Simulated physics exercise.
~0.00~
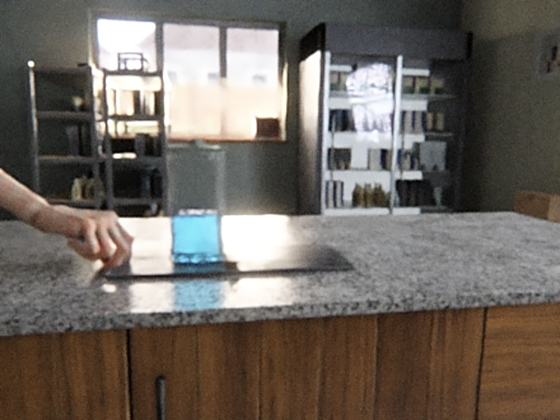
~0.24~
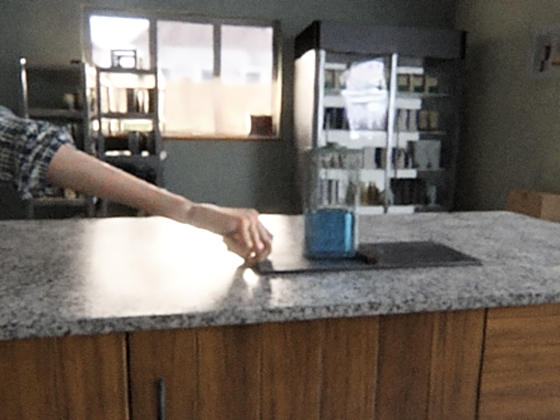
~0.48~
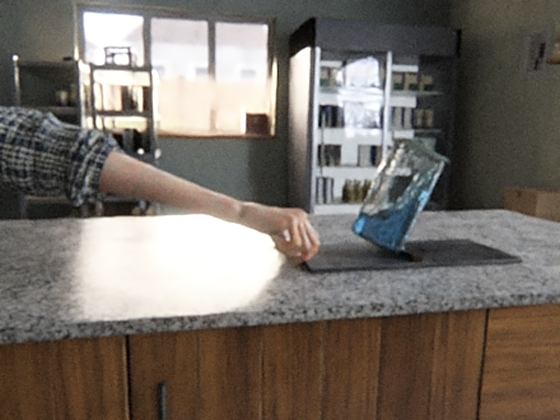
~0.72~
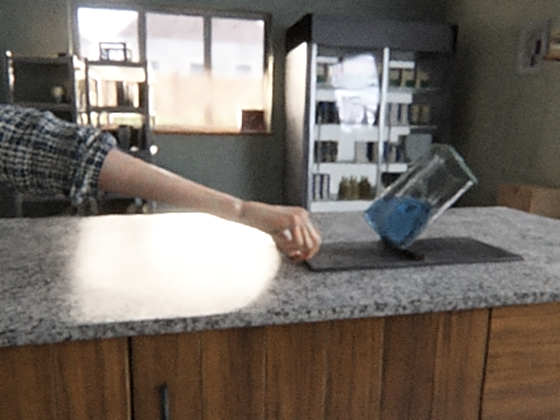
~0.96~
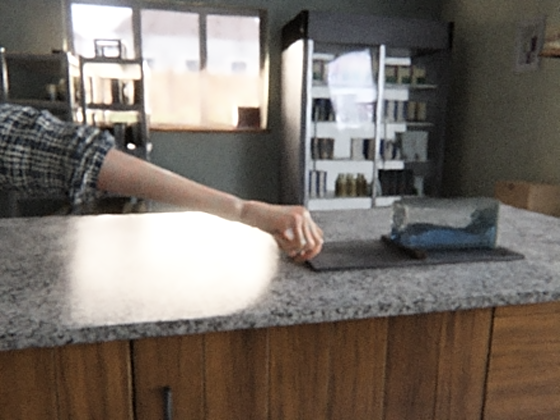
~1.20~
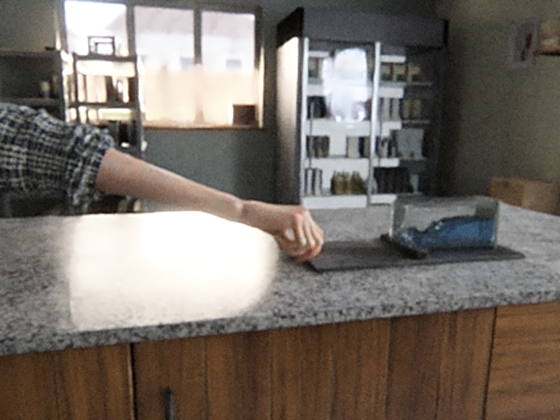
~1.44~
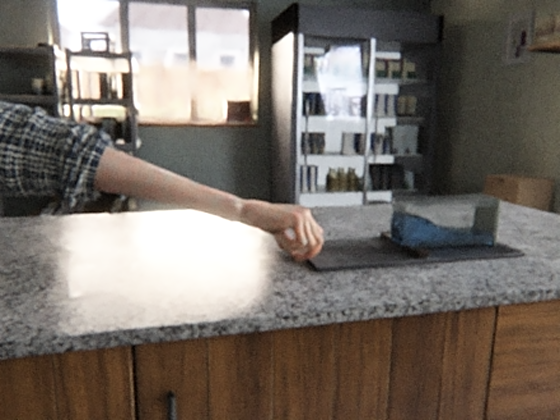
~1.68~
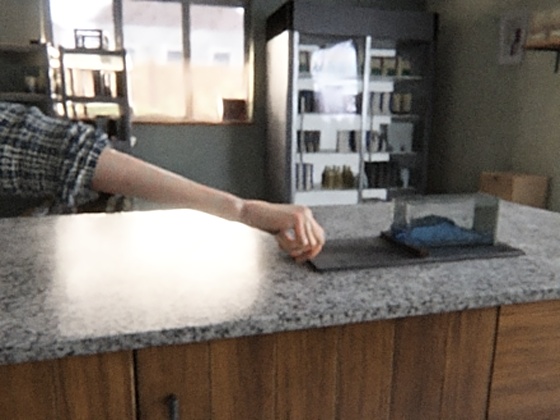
A clear, square bottle partly filled with blue water stands upright on a thin dark board, which lies on a speckled grey stone counter with wooden cupboards below. The view is from the front of the counter, drifting slightly sideways, with metal shelves, a bright window and a tall glass-fronted cabinet behind. A hand reaching in from the left, its arm in a checked sleeve, slides the board to the right. When the board stops, the bottle tips to the right, its water sloshing. It topples onto its side and stays lying on the board, the hand still at the board's left end.
